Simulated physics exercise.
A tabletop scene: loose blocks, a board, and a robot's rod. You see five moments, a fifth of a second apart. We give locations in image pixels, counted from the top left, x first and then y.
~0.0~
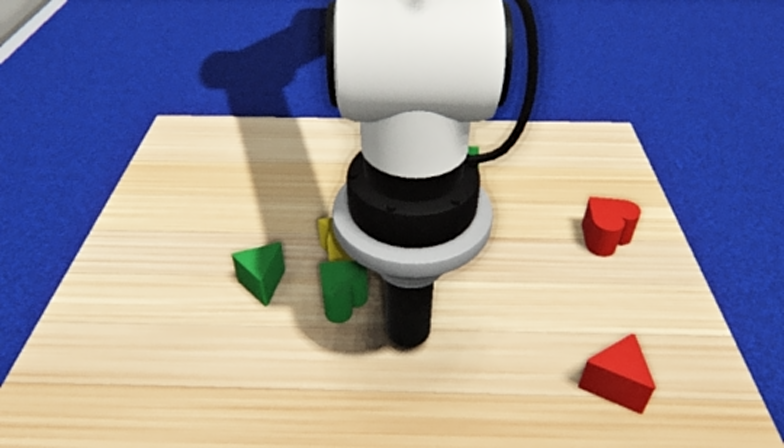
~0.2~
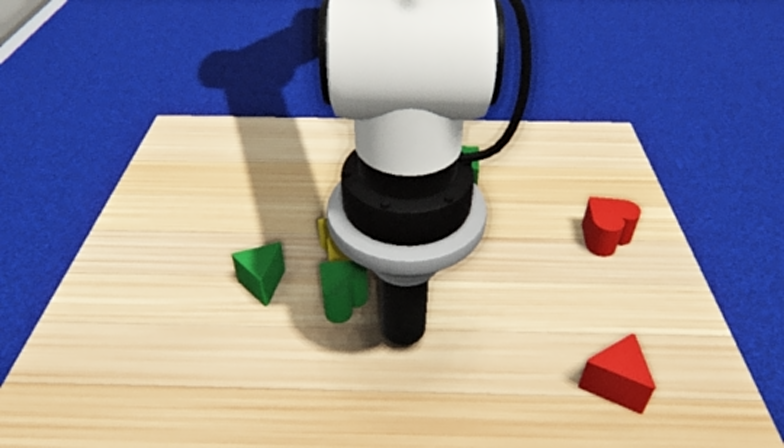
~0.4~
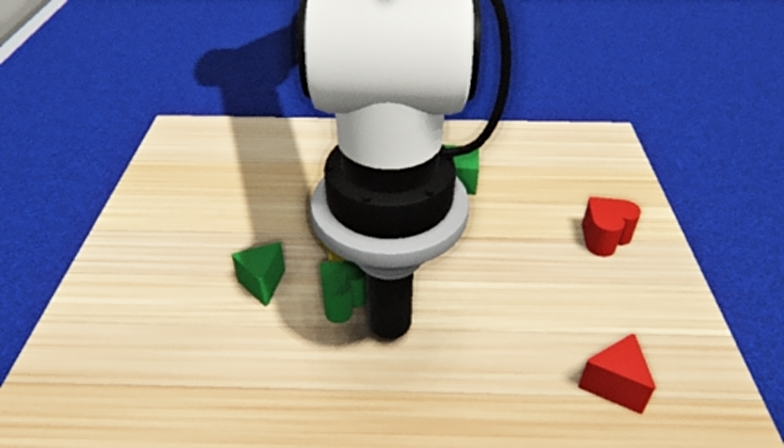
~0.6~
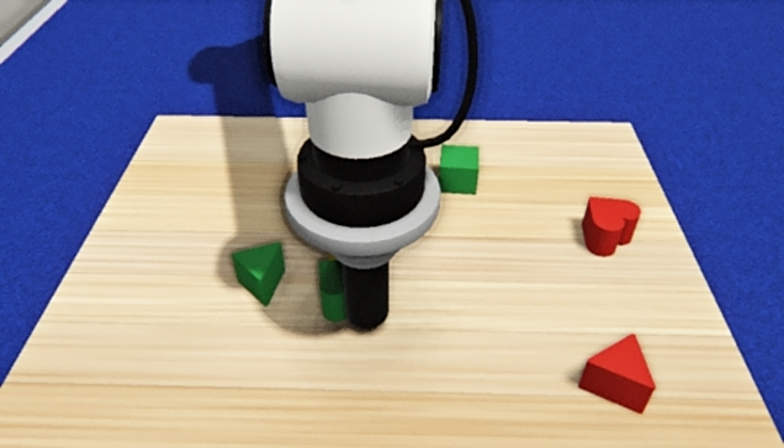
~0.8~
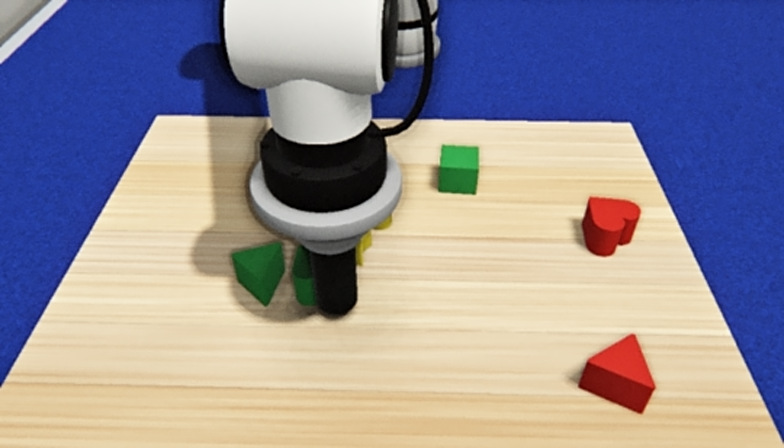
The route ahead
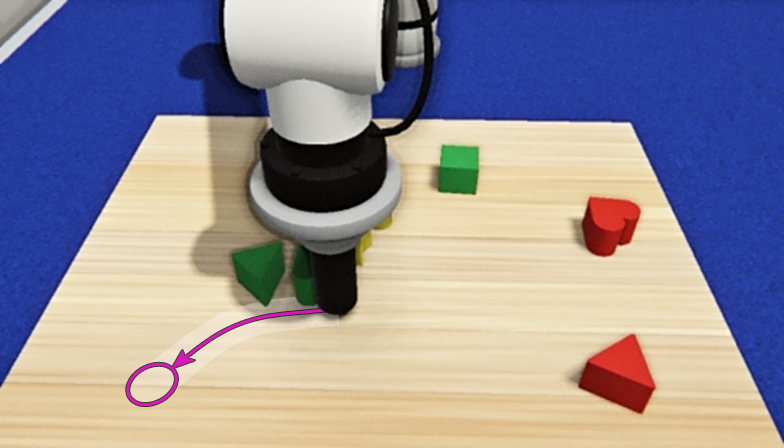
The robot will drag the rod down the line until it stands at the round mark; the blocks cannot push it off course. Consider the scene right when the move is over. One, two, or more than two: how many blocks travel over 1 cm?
Number moved: 1.
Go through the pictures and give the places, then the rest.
In the first frame, lower end of the rod (408, 332), tops of blocks, green triangle (258, 258), green heart-shaped block (341, 275), yellow star block partly hidden.
In the second frame, rod (404, 330), blocks as before.
In the third frame, rod (390, 323), blocks as before.
In the fourth frame, rod (368, 314), green heart-shaped block (339, 274).
In the fifth frame, rod (337, 300), green triangle (258, 258), green heart-shaped block partly hidden, yellow star block hidden.
The drawn path runs from (338, 309) by way of (273, 315) and (210, 339) to (152, 384).
One third of the way, rod (269, 307); green triangle (254, 257), turned 15° clockwise; green heart-shaped block (298, 256), turned 40° clockwise.
Two thirds of the way, rod (206, 332); green triangle (251, 257), turned 30° clockwise; green heart-shaped block (298, 256), turned 40° clockwise.
At the end, rod (148, 376); green triangle (251, 257), turned 30° clockwise; green heart-shaped block (298, 256), turned 40° clockwise; yellow star block not moved.
